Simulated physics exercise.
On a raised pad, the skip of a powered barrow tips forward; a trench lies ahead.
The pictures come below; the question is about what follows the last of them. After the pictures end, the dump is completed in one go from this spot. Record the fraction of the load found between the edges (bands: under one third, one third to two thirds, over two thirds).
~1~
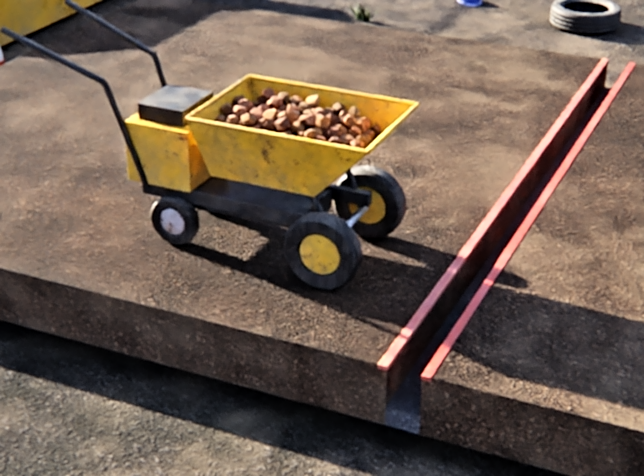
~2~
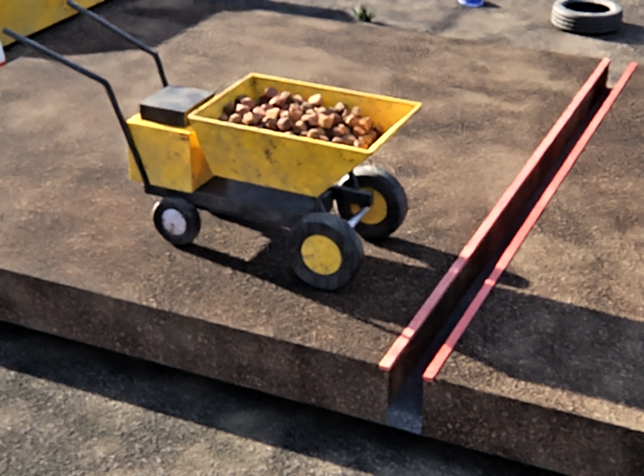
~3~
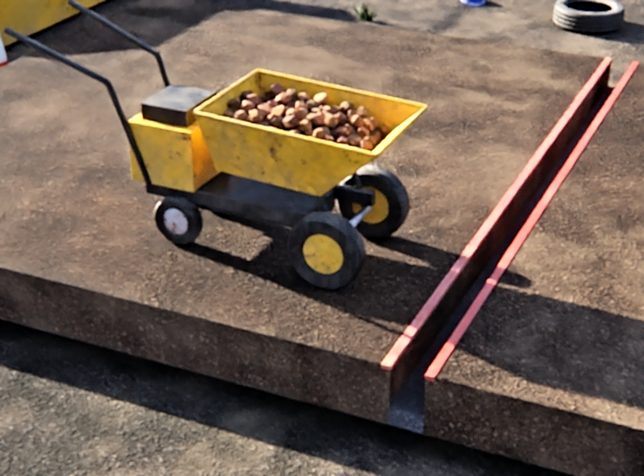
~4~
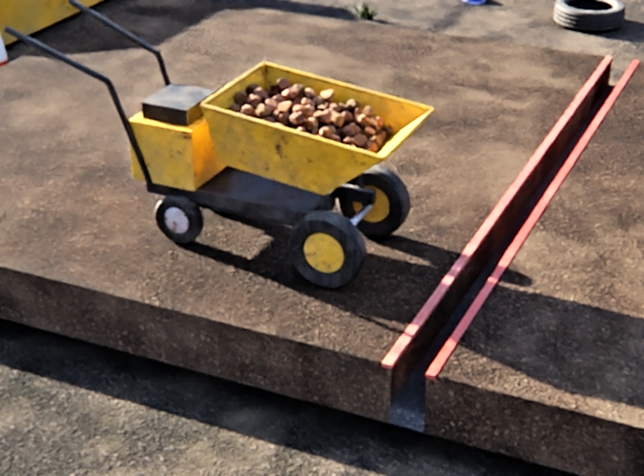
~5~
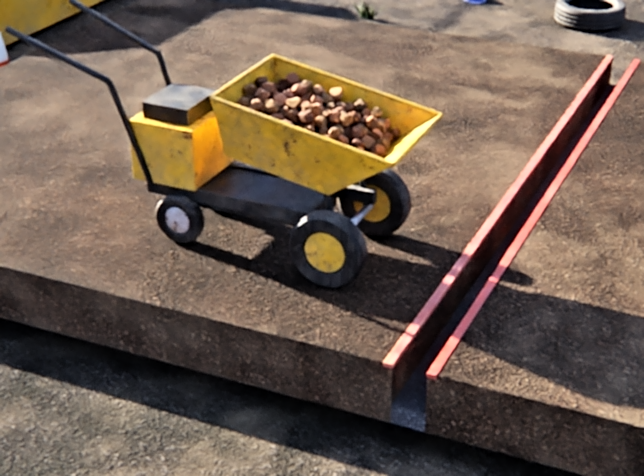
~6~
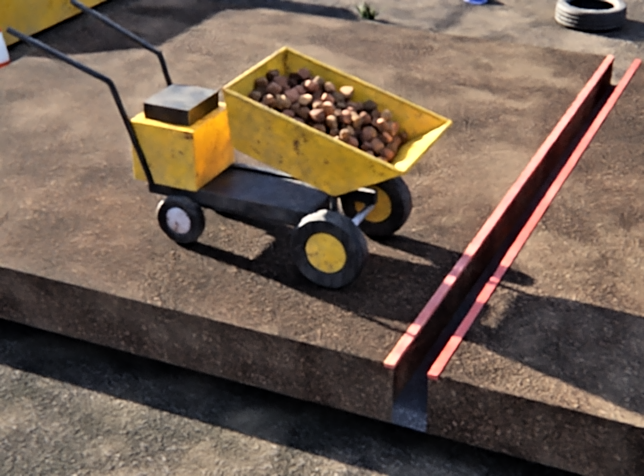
Falls short of a third.
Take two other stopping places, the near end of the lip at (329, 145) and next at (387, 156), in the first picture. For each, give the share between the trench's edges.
Close to 50 in a hundred, and close to 0 in a hundred.
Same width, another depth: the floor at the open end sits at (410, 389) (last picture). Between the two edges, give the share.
Estimate: Approx. 20 in a hundred.
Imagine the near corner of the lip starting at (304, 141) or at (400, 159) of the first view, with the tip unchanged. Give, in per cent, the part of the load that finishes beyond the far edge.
Position 1: Near 10 %; position 2: Near 80 %.
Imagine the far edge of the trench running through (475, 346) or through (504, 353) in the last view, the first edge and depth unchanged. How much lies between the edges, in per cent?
The first try gives 60 percent, then the second gives 90 percent.
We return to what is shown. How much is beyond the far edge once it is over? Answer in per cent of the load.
Share of load: Near 70 %.
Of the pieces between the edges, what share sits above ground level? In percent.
Roughly 5 %.
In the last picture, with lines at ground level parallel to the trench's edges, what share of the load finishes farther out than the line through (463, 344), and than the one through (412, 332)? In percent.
Respectively 60 and 90 %.
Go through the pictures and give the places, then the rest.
Lip of the skip at (368, 152), level; top of the load at (284, 118), clay clods; first edge of the trench at (406, 333); far edge at (448, 343), the trench under half as wide as the skip, and about as deep as wide, in the first picture.
Lip of the skip at (371, 154), level; top of the load at (286, 118), in the second picture.
Lip of the skip at (377, 156), tipped barely; top of the load at (278, 112), in the third picture.
Lip of the skip at (384, 159), tipped a little; top of the load at (276, 118), in the fourth picture.
Lip of the skip at (393, 165), tipped a little; top of the load at (280, 102), in the fifth picture.
Lip of the skip at (403, 173), tipped clearly; top of the load at (291, 98); first edge of the trench at (413, 331); far edge at (455, 341), in the sixth picture.
Soon after the last picture, skip tipped steeply; all in the skip.
A little later, skip tipped right over; most in the skip; a stray few in or heaped over the trench; a small part beyond it; a small part falling.
Later still, skip tipped right over; about a quarter in the skip; a small part in or heaped over the trench; about two thirds beyond it.
At rest, skip tipped right over; a small part in the skip; about a quarter in or heaped over the trench; about two thirds beyond it.
